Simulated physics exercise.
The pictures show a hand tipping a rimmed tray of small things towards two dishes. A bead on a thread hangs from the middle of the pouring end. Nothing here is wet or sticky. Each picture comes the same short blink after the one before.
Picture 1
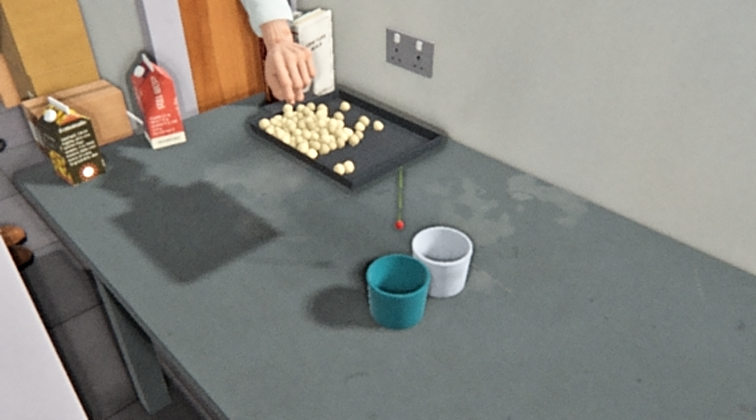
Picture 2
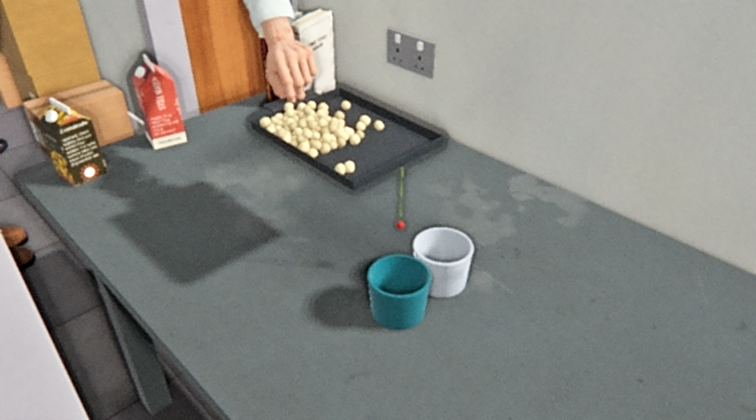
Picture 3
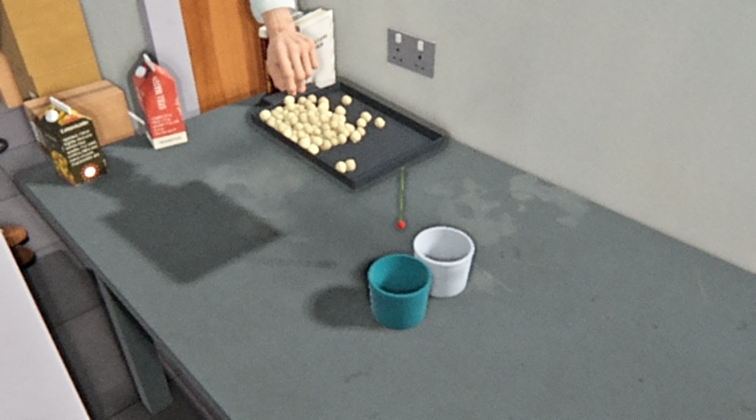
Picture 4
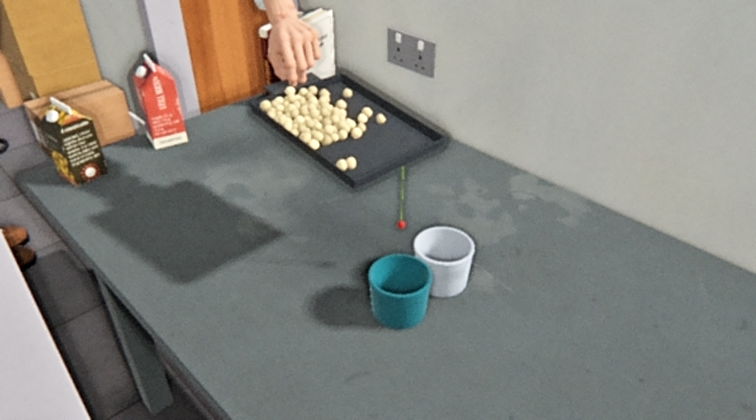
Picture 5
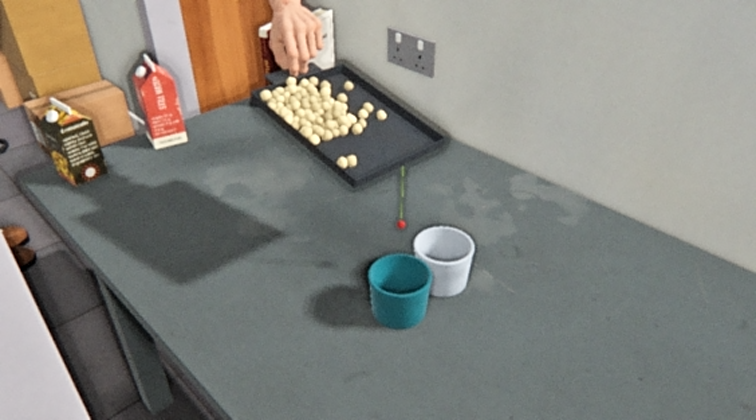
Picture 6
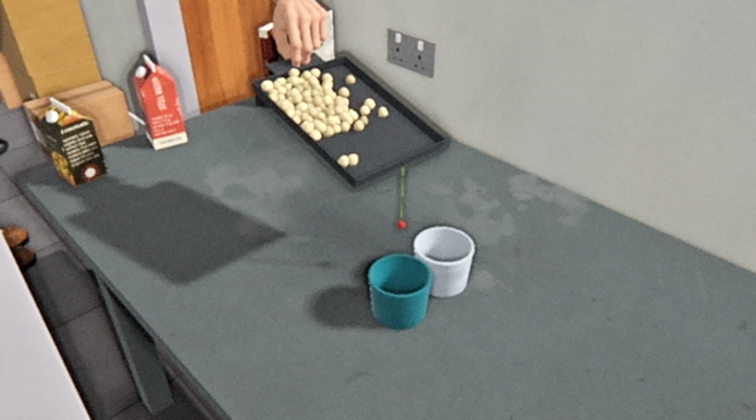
A hand gradually raised the far end of a dark tray of small, pale round nuts, tilting it toward a teal dish and a white one, while a red bead hung from its near end.
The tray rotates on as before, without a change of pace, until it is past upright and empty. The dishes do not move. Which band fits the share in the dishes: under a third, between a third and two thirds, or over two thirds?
They take between a third and two thirds between them.
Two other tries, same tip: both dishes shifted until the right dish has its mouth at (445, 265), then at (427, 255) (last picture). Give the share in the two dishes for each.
In turn 40 and 30 in a hundred.
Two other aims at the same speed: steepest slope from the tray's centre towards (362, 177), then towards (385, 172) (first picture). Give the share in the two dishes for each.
In turn 20 and 70 in a hundred.
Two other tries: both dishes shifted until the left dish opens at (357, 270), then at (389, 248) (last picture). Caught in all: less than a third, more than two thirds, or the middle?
One: Under a third. Two: Below one third.
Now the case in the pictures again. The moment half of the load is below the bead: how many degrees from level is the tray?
Roughly 115°.
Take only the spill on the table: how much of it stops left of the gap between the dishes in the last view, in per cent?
It comes to 10 per cent or so.
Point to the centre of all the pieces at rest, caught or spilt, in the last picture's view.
Roughly at (445, 278).
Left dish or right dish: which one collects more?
Fuller: The right one.
Just after the last frame, tray tipped steeply; the larger part on the tray; about a tenth in the right dish; just a few outside both; about a tenth in the air.
A moment on, tray tipped past a quarter turn; the larger part on the tray; just a few in the left dish; about a tenth in the right dish; about a tenth outside both.
Further on, tray tipped past a quarter turn; about a tenth in the left dish; roughly a third in the right dish; roughly half outside both; just a few in the air.
When it is over, tray tipped past a quarter turn; about a tenth in the left dish; roughly a third in the right dish; roughly half outside both; just a few in the air.
